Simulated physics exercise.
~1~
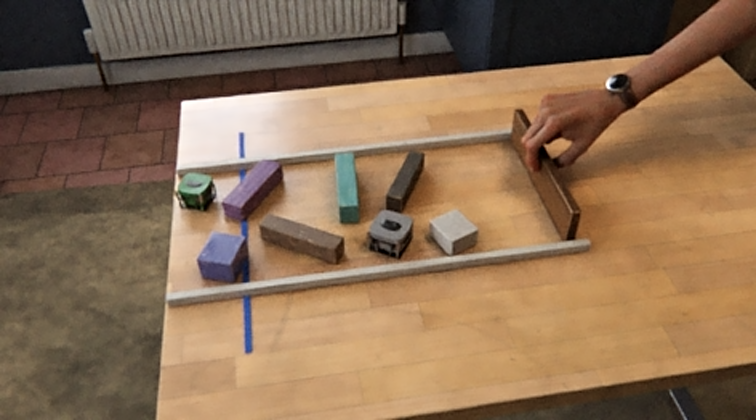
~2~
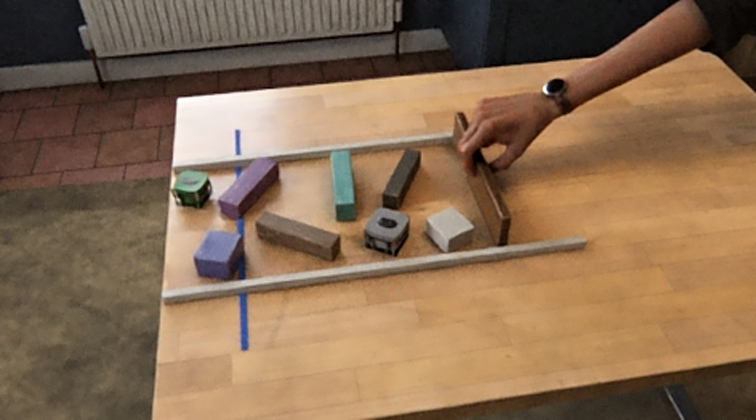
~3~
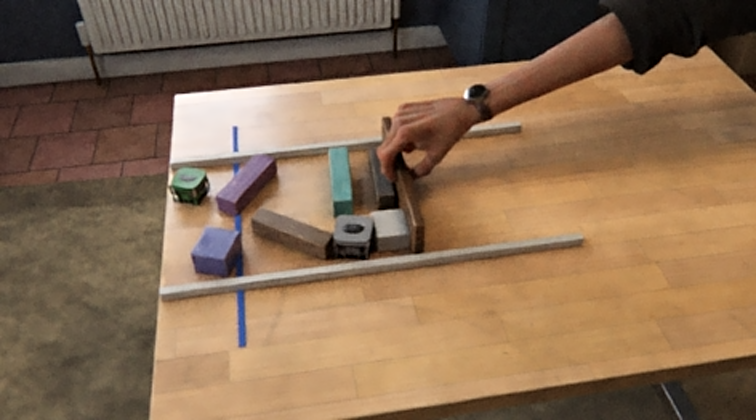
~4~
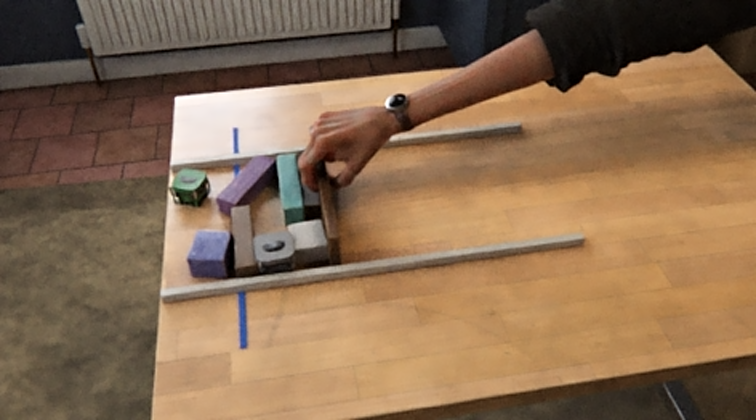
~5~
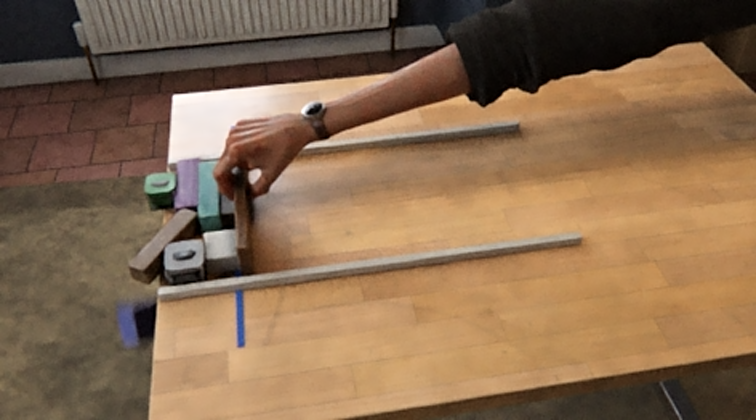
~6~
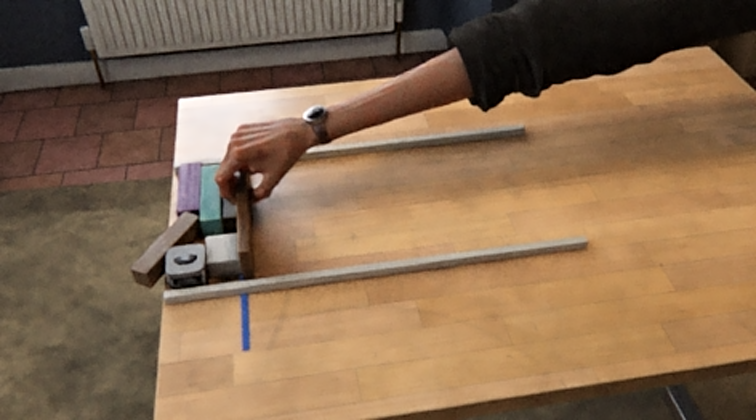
A hand sweeps sticks and blocks left with a board, and two blocks fall off.
